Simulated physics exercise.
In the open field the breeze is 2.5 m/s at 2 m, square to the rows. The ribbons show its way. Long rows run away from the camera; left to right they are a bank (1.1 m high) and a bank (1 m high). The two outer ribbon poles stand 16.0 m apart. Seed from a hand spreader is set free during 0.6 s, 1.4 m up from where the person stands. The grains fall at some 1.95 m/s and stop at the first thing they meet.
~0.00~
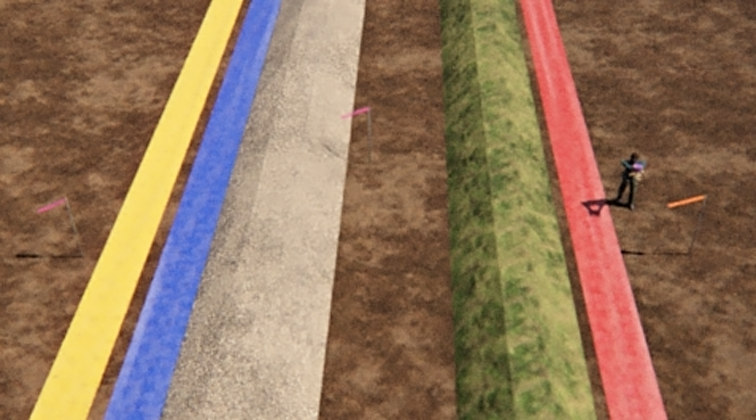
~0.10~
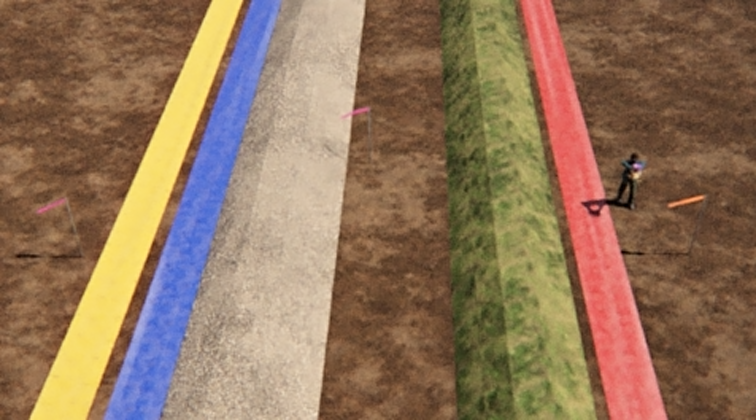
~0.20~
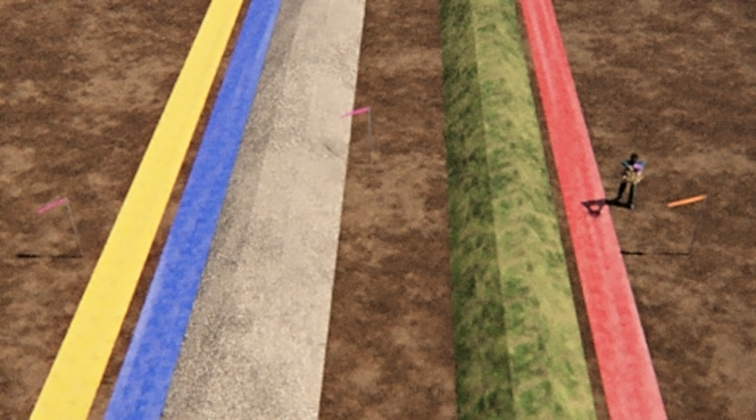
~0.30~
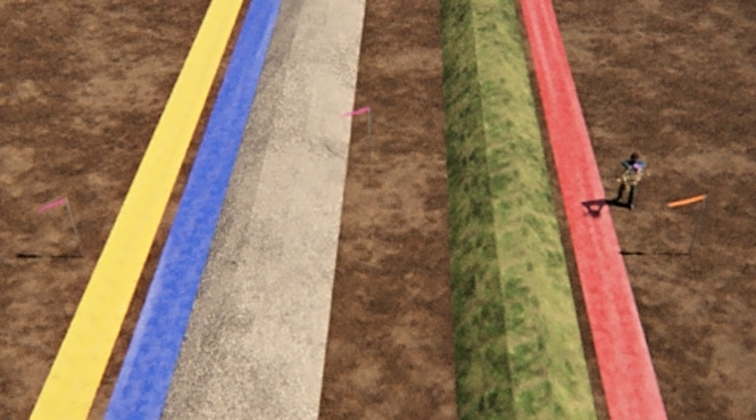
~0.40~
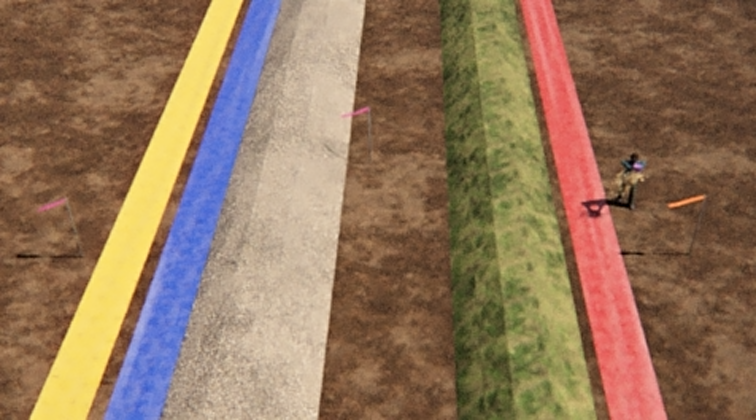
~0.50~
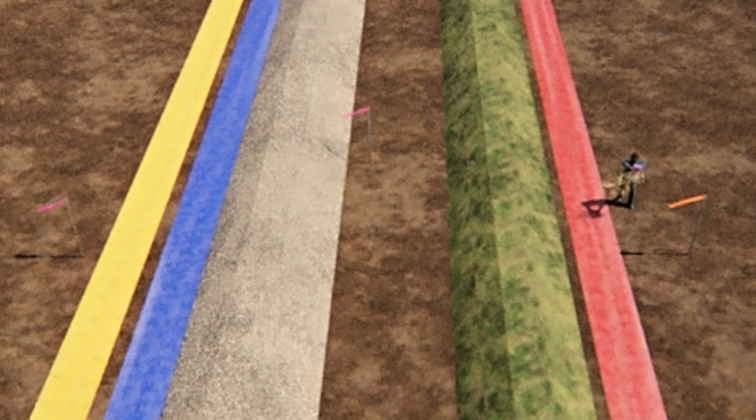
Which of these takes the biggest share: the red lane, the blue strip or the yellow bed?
The biggest share falls on the red one.
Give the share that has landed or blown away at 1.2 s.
Some 50 per cent.
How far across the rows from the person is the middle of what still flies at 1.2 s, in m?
About 1.0 m.
After 1.2 s, 50 % is in the air or yet to come; 0 % lies on the yellow bed, 0 % on the blue strip and 47 % on the red lane; the middle of what still flies is 0.4 m above the low ground, near (591, 204).
After 2.0 s, 1 % is in the air or yet to come; 0 % lies on the yellow bed, 0 % on the blue strip and 83 % on the red lane.
After 3.5 s, 0 % is in the air or yet to come; 0 % lies on the yellow bed, 0 % on the blue strip and 83 % on the red lane.
After 8.0 s, 0 % is in the air or yet to come; 0 % lies on the yellow bed, 0 % on the blue strip and 83 % on the red lane.
After 45.0 s, 0 % is in the air or yet to come; 0 % lies on the yellow bed, 0 % on the blue strip and 83 % on the red lane.
